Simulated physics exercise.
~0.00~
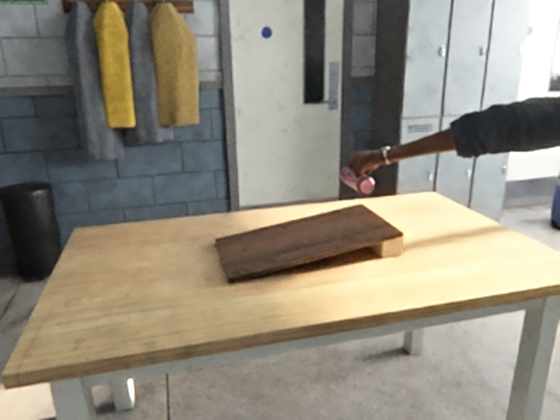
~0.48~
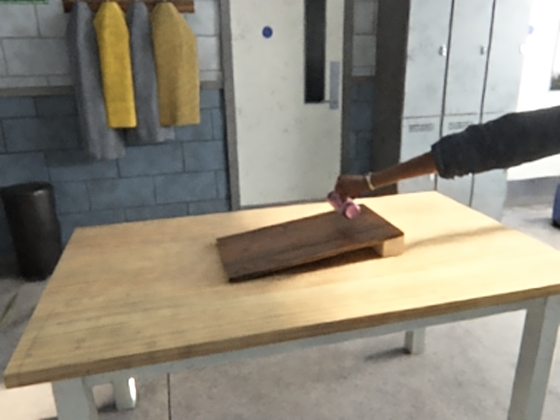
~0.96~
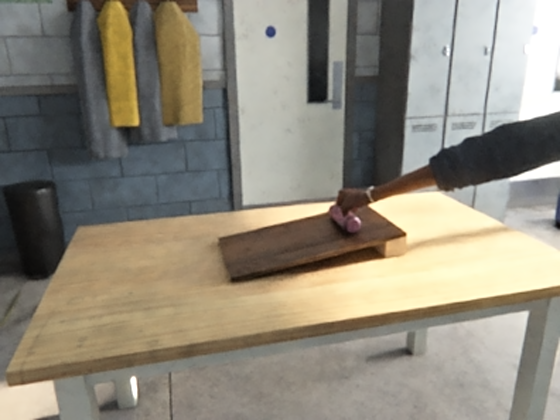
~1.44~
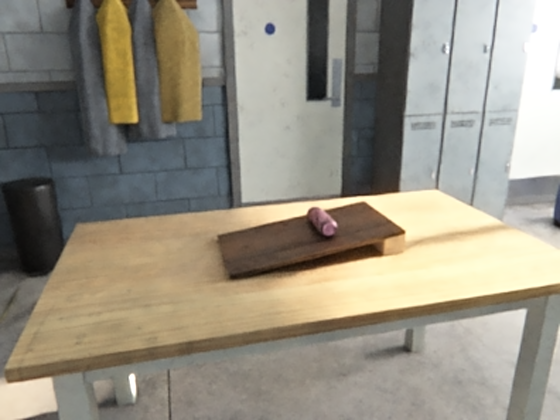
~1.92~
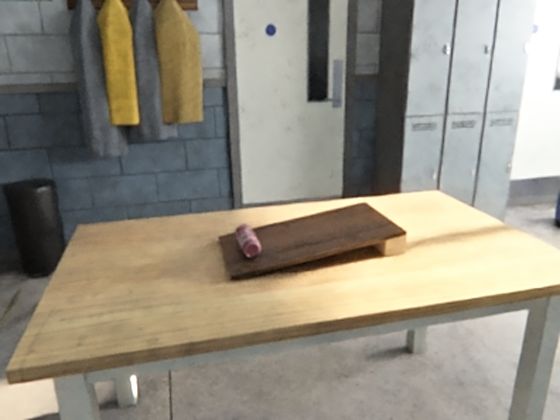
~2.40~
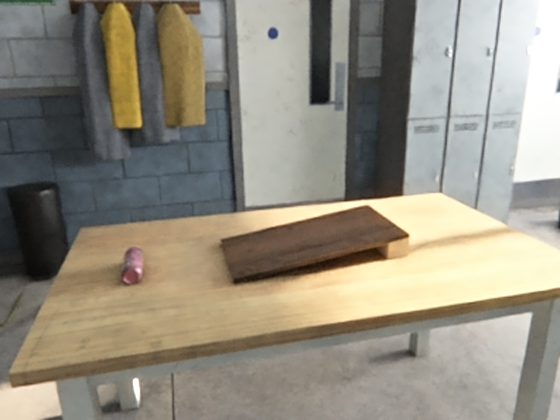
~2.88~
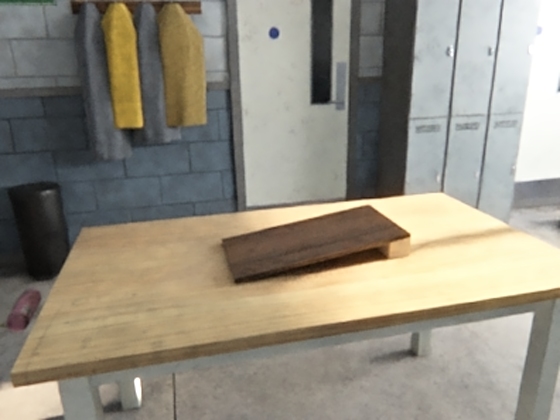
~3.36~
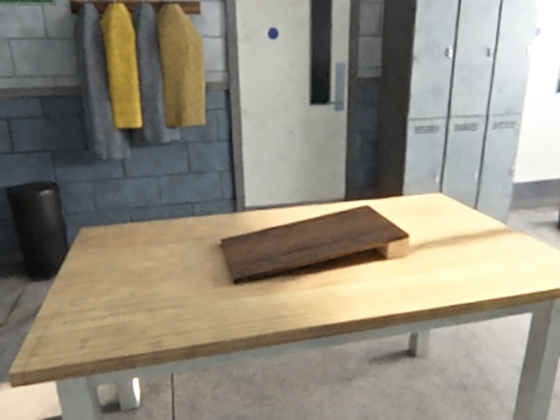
Pink can placed by a hand on a sloping dark board rolling down leftward, crossing the wooden table and dropping out of view.
